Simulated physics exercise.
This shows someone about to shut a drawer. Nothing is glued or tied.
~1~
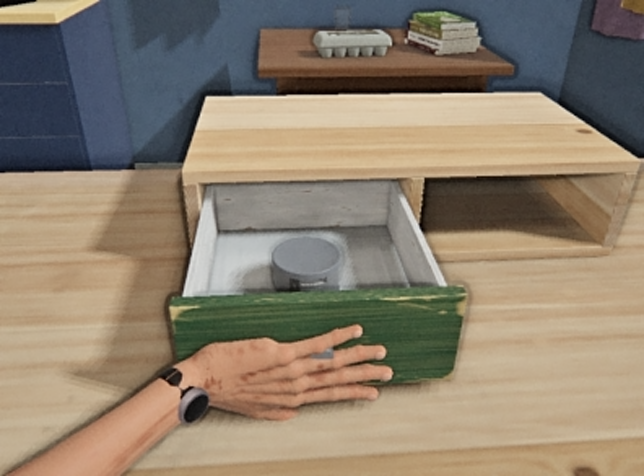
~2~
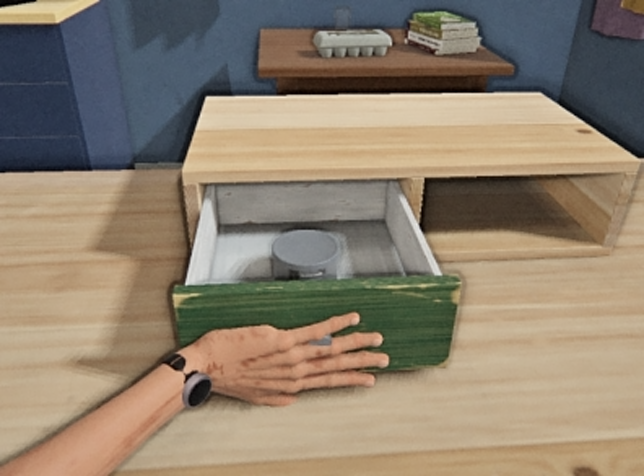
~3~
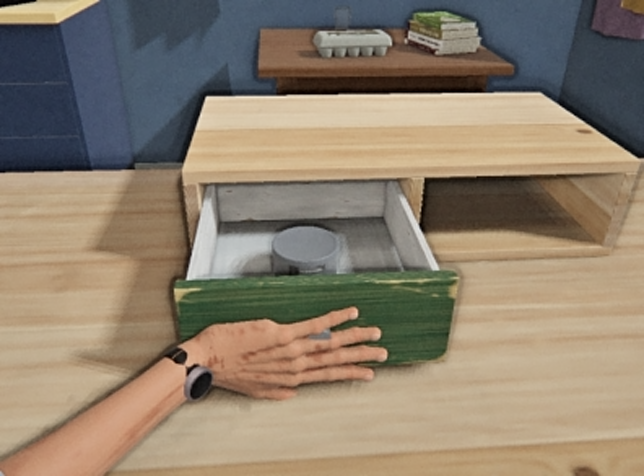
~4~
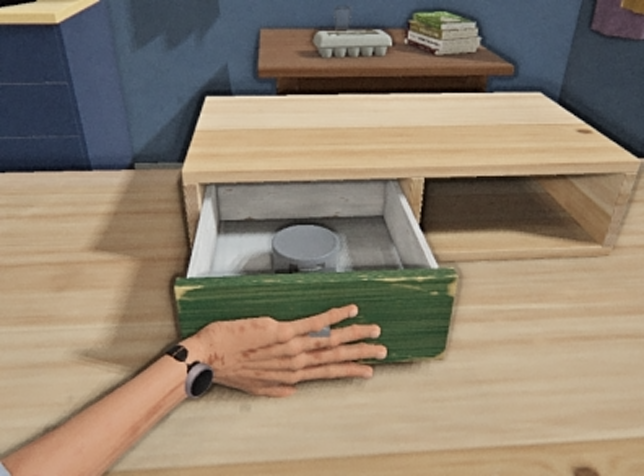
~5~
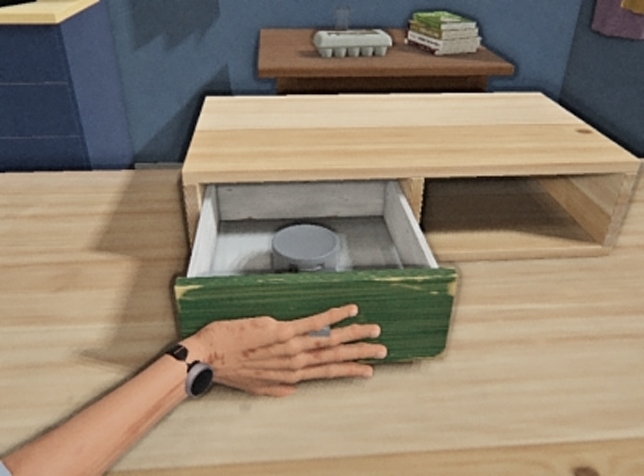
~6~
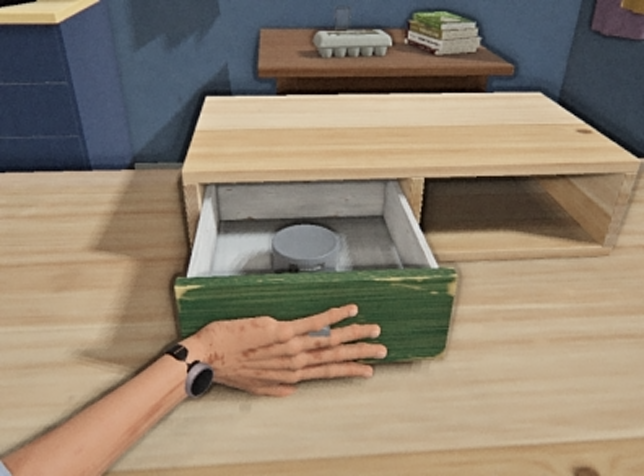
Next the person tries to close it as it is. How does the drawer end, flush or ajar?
The drawer goes all the way in.
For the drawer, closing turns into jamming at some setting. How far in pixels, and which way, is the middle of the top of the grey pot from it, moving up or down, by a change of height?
Roughly 40 pixels up.
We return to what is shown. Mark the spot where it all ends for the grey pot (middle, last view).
Around (297, 183).
Then, 0.50 s past the last view, drawer about half in.
Finally, the drawer closes.
